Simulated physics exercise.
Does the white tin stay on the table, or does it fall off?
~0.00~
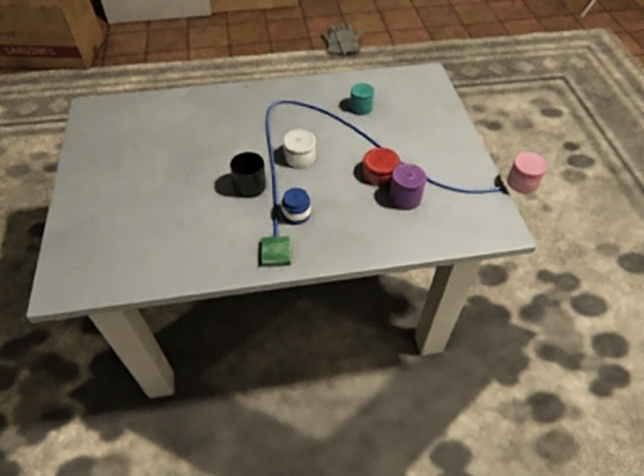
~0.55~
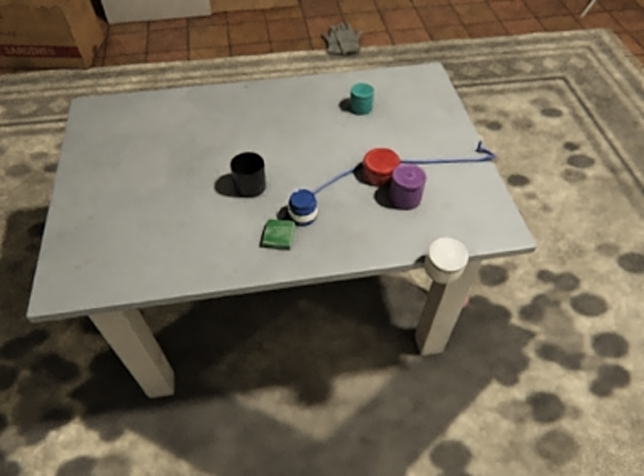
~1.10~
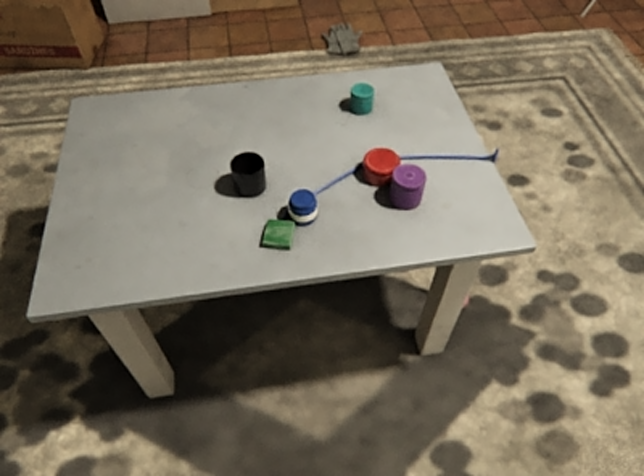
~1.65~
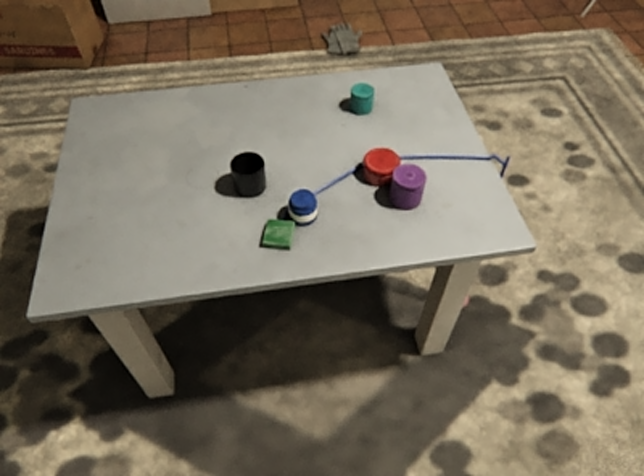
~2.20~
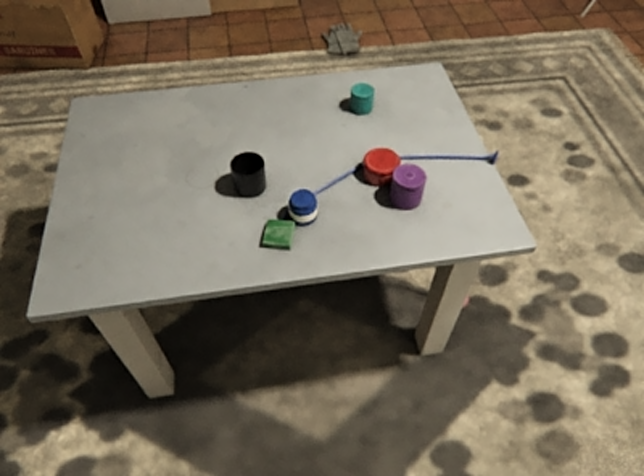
The white tin falls off. It moves to the front right edge of the table and then is gone from the tabletop.
